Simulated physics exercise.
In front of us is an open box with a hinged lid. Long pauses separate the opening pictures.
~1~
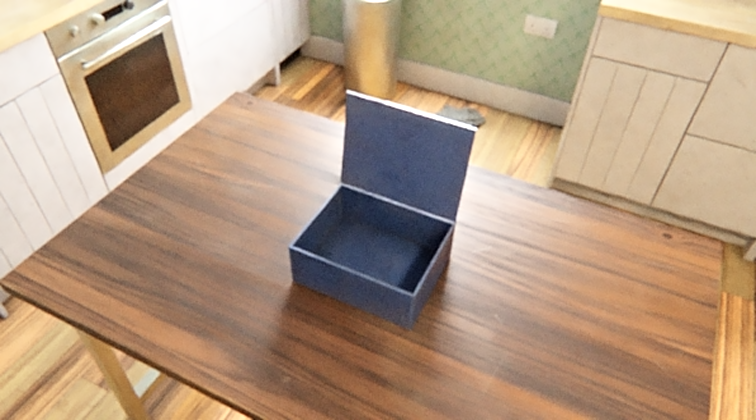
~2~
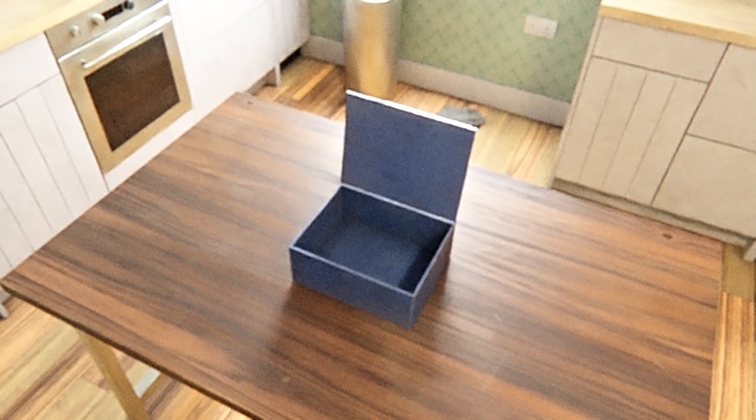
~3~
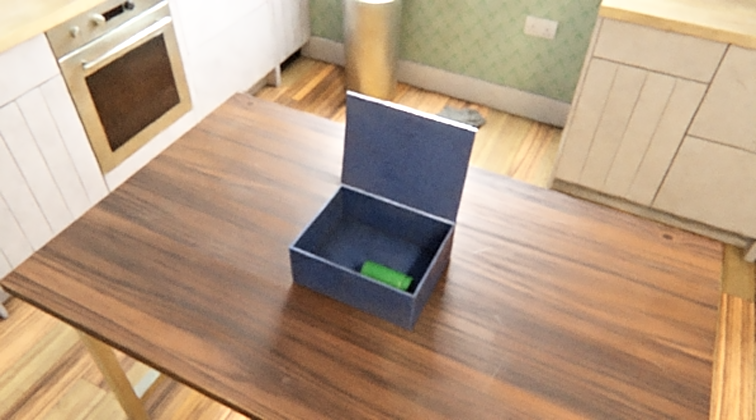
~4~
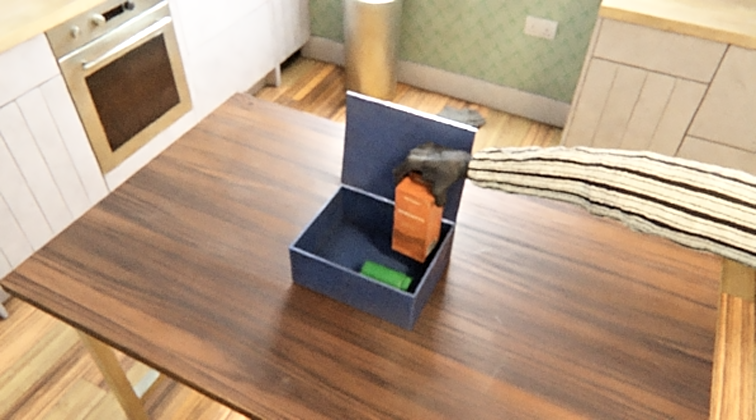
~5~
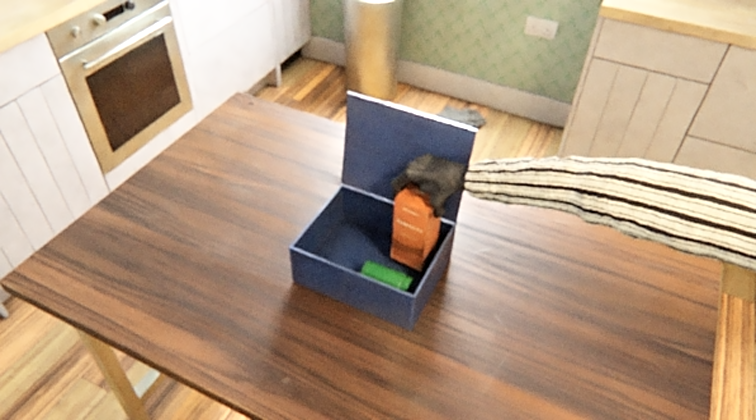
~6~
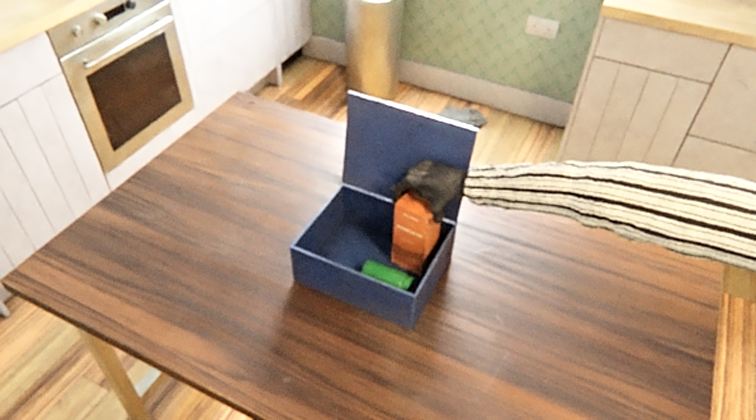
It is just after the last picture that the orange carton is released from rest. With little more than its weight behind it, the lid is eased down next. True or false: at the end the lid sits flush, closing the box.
False, a gap remains.
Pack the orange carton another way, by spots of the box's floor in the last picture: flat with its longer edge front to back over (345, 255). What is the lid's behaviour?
Once it's packed that way, the lid settles all the way.
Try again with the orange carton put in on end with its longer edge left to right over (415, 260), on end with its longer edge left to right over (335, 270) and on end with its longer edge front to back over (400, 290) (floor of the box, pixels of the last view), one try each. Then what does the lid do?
First try: The lid remains open; second try: It remains open; third try: It remains open.
Then, 1.00 s on from there, lid starting down.
Then, 1.30 s on from there, lid 82° above the rim.
In the end, lid 79° above the rim; both unmoved. At the end, from the last picture's camera, orange carton near (417, 233).
